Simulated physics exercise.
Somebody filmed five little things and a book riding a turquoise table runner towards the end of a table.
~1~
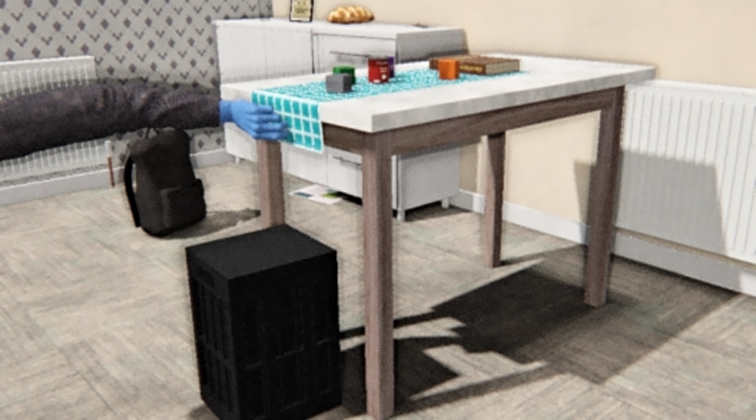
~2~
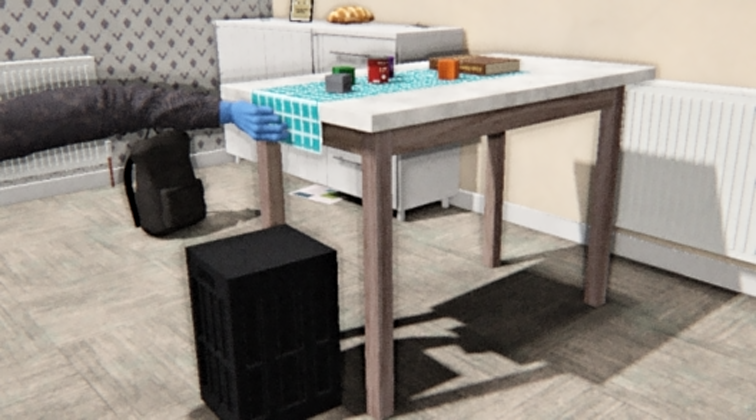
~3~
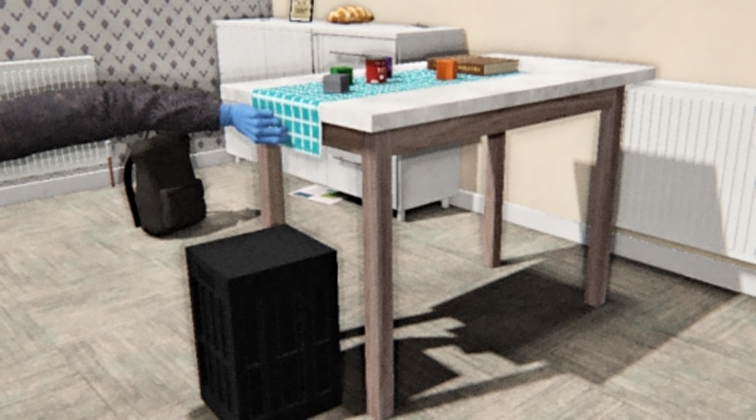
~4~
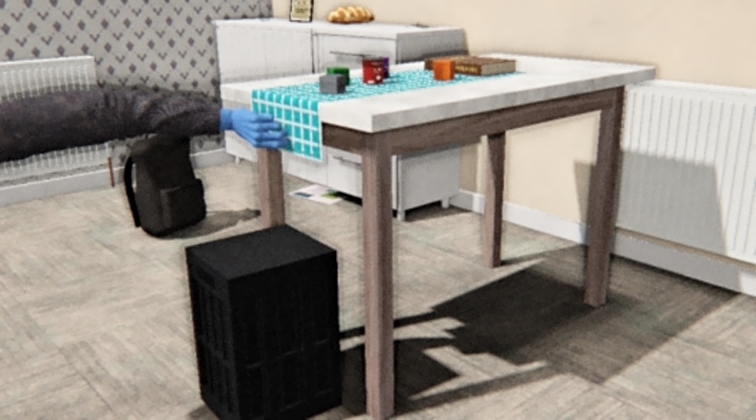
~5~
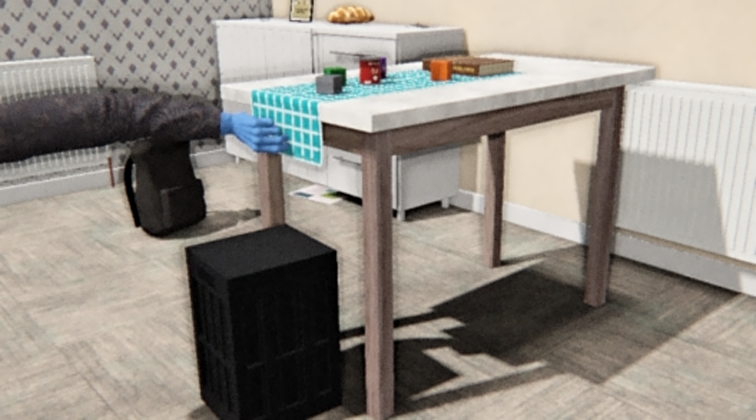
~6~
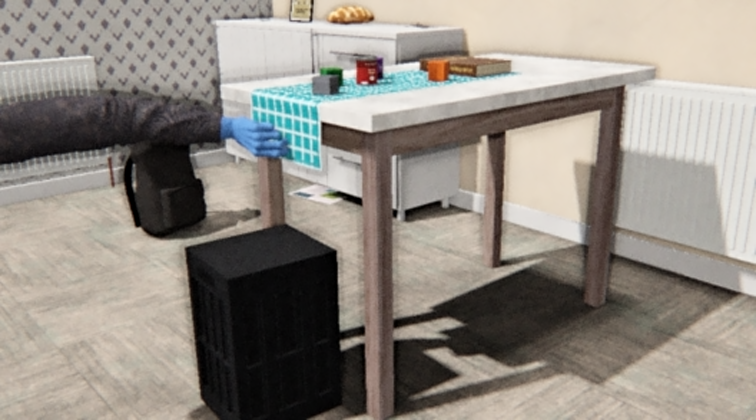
A room with patterned grey wallpaper, white radiators and a pale wood-look floor is seen from a fixed, slightly raised view beside a table. A turquoise checked runner on the white top carries small grey, green, red, purple and orange items and a book, with a black crate below and a dark backpack behind. The blue-gloved hand at left draws the runner's hanging end slightly downward, and the items creep left with it.
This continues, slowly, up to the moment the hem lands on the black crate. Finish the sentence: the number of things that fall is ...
The number of things that fall is two.
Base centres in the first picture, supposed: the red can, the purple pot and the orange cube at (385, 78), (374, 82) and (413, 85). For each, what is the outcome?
Of the three, the red can stays aboard, the purple pot stays aboard, the orange cube stays aboard.
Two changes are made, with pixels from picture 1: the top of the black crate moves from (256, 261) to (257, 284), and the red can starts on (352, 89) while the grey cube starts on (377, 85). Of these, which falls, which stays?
Red can: Lost; grey cube: Lost.
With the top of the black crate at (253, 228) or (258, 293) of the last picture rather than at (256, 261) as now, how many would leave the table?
We'd see 1, then 3.
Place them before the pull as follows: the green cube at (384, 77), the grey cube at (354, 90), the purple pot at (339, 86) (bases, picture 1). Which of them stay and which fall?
Of these three, the green cube rides it out, the grey cube takes a tumble, the purple pot takes a tumble.
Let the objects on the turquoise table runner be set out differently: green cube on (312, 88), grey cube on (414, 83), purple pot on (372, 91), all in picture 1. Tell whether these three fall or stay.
The green cube will end up down, the grey cube will stay where it is, and the purple pot will end up down.
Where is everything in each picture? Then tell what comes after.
The first picture shows hem (323, 154); grey cube (339, 74); green cube (344, 67); red can (378, 56); purple pot (384, 57); orange cube (449, 60); top of the crate (256, 261).
The second picture shows hem (322, 155); grey cube (338, 74).
The third picture shows hem (321, 158); green cube (341, 67).
The fourth picture shows hem (323, 162); red can (373, 57); top of the crate (256, 261).
The fifth picture shows hem (322, 166); purple pot (376, 58).
The sixth picture shows hem (323, 171); grey cube (325, 76); green cube (331, 68); red can (366, 58); purple pot (373, 58); orange cube (439, 62).
Soon after, hem near (287, 197); grey cube gone.
Then, hem on the crate; grey cube and green cube gone.
At rest, hem on the crate; grey cube and green cube gone. Over the edge go two.
